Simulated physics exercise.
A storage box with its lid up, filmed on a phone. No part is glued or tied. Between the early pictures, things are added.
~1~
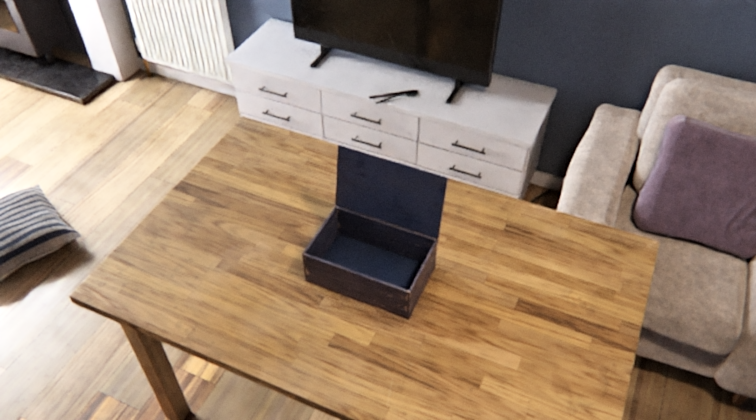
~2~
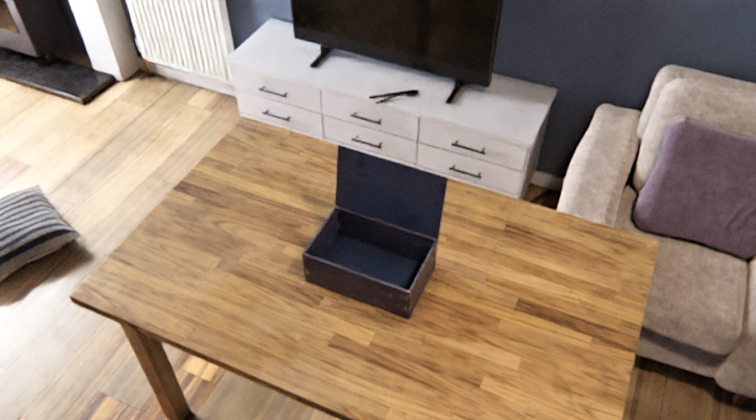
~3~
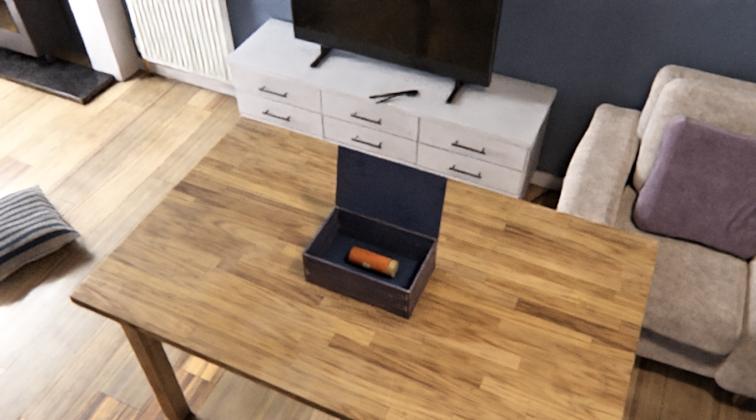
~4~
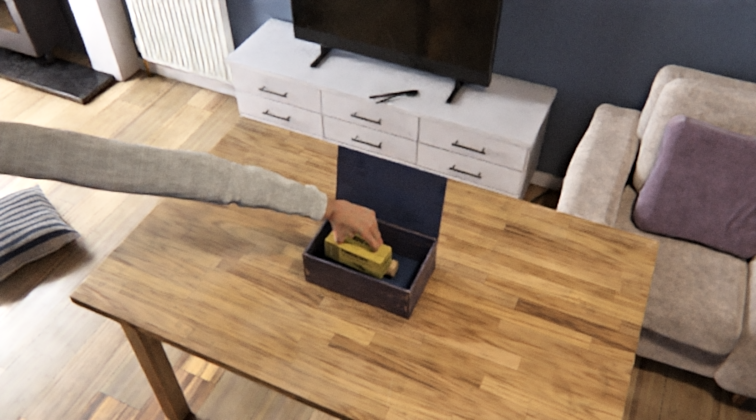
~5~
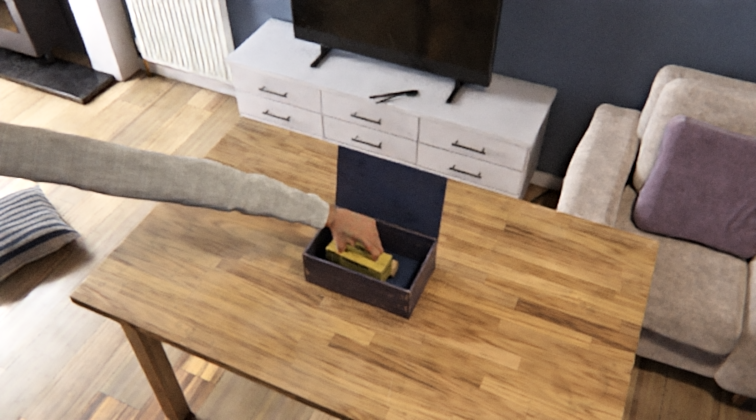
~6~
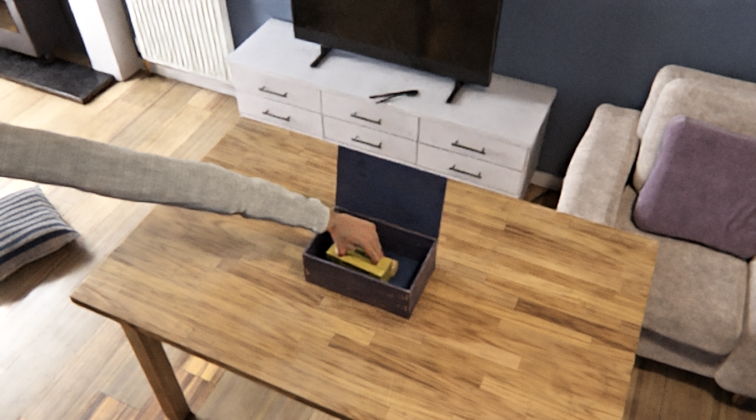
A hand reached in from the left and lowered a yellow carton into the open dark box on the wooden table, after an orange shaker had appeared inside the empty box.
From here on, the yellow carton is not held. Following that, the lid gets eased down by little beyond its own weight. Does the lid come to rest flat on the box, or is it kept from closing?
The lid comes to rest flat.
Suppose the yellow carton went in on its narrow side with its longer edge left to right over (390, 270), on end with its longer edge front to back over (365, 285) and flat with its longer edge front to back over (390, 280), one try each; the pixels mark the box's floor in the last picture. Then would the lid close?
First try leaves it shut, second try leaves it partly open, third try leaves it partly open.
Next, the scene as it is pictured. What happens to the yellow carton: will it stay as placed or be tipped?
The yellow carton stays as it was set.
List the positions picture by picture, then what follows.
The last thing is not in view yet, in the first picture.
The last thing is not in view yet, in the second picture.
The last thing is not in view yet; orange shaker (374, 262), in the third picture.
On its way; yellow carton (358, 252), in the fourth picture.
On its way; yellow carton (359, 260), in the fifth picture.
In place under the hand; yellow carton (359, 264), in the sixth picture.
Then, 1.10 s after the last picture, lid starting down; yellow carton slid a little near (360, 276).
Then, 1.70 s after the last picture, lid 52° above the rim; yellow carton slid a little near (360, 276).
Then, 2.10 s after the last picture, lid 19° above the rim; yellow carton slid a little near (360, 276).
At rest, lid shut; moved from the start, yellow carton; orange shaker in place. Seen from the same camera at the end, yellow carton near (360, 276).
